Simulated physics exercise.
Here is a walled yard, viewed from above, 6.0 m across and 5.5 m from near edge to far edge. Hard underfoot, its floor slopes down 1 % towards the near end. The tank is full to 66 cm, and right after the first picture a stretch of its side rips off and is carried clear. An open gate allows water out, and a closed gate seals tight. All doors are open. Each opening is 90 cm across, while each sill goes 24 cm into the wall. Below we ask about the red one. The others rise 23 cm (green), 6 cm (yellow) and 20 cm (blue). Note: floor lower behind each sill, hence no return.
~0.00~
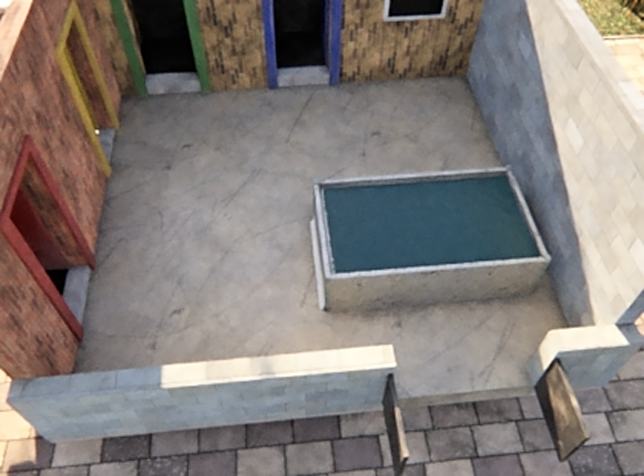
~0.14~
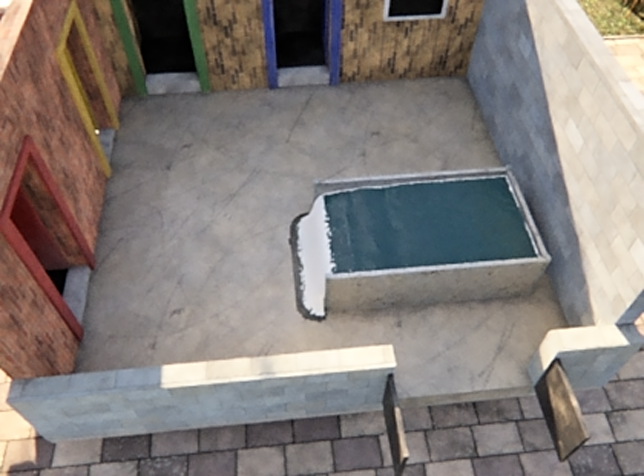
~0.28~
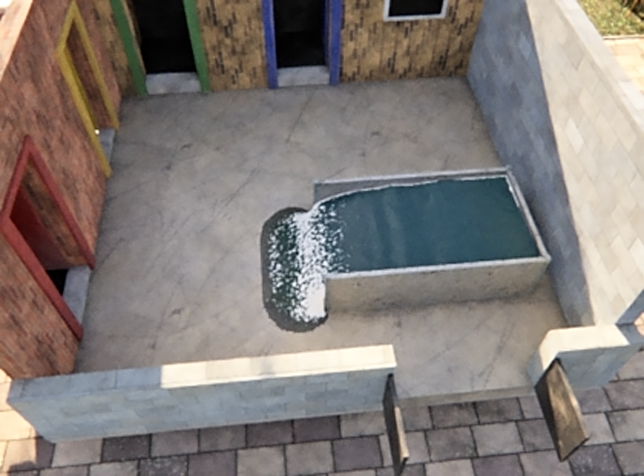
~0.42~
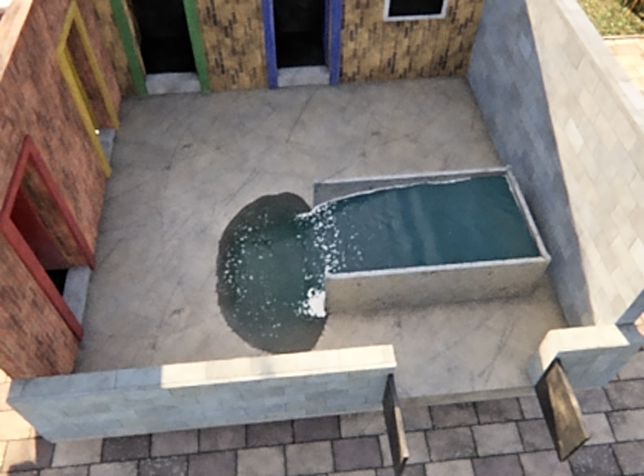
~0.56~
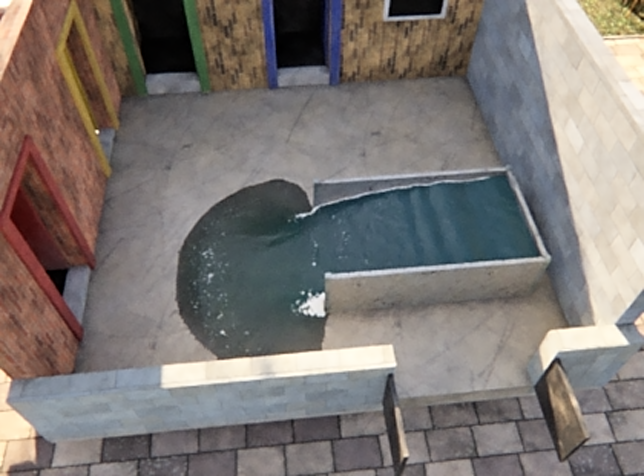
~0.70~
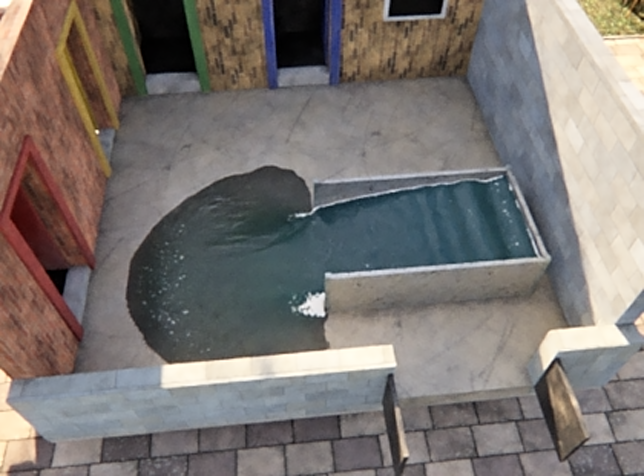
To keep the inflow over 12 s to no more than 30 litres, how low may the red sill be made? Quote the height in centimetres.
No lower than about 26 cm.
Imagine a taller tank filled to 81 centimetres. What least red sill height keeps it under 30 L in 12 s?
The step needs to be some 33 cm.
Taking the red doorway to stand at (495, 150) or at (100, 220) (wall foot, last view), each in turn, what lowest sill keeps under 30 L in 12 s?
Roughly 7.0 and 20 cm.
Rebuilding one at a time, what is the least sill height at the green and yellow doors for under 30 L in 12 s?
Roughly 12.5 cm for the green door and roughly 9.5 cm for the yellow door.
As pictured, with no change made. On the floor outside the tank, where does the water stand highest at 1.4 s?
(68, 409).
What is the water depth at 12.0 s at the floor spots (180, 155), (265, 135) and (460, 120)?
Some 4, 4 and 9 cm.
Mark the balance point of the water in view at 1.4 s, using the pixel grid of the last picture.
Look at about (340, 263) in the last view.
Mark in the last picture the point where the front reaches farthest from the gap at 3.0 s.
Roughly at (122, 99) in the last view.
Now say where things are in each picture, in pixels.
In the first picture, still water, 66 cm deep, in the tank at (424, 222); the red door at (57, 252) is dry.
In the second picture, the front is at (306, 309), 0.3 m from the gap at (324, 250); 0.4 m2 of floor is wet, 66 cm left at the back.
In the third picture, water pours out at (324, 252) and has run 0.7 m, to (272, 308); about 12 cm deep outside, 66 cm at the back.
In the fourth picture, water pours out at (324, 253) and has run 1.3 m, to (225, 296); about 9 cm deep outside, 66 cm at the back.
In the fifth picture, the front is at (183, 287), 1.9 m from the gap at (324, 253); 4.0 m2 of floor is wet, 66 cm left at the back.
In the sixth picture, water pours out at (324, 254) and has run 2.5 m, to (135, 299); about 5 cm deep outside, 64 cm at the back; the red door at (57, 252), 3.1 m from the gap, is still 0.6 m from the nearest water.
After 1.4 s water covers 35 % of the floor, deepest (36 cm) near (68, 409); 27 cm at the red door, 29 litres in over its 14 cm sill.
After 3.0 s water covers 45 % of the floor, deepest (30 cm) near (89, 287); 29 cm at the red door, 169 litres in over its 14 cm sill.
After 12.0 s water covers 100 % of the floor, deepest (12 cm) near (580, 360); 6 cm at the red door, 232 litres in over its 14 cm sill.
At the red door as built, the water arrived by 0.9 s and peaked near 32 cm at 2.6 s.
Run again over the same 12 s with other heights there, 70 litres in over 22 cm, 6 litres over 30 cm. The limit of 30 litres is kept from about 26 cm up.
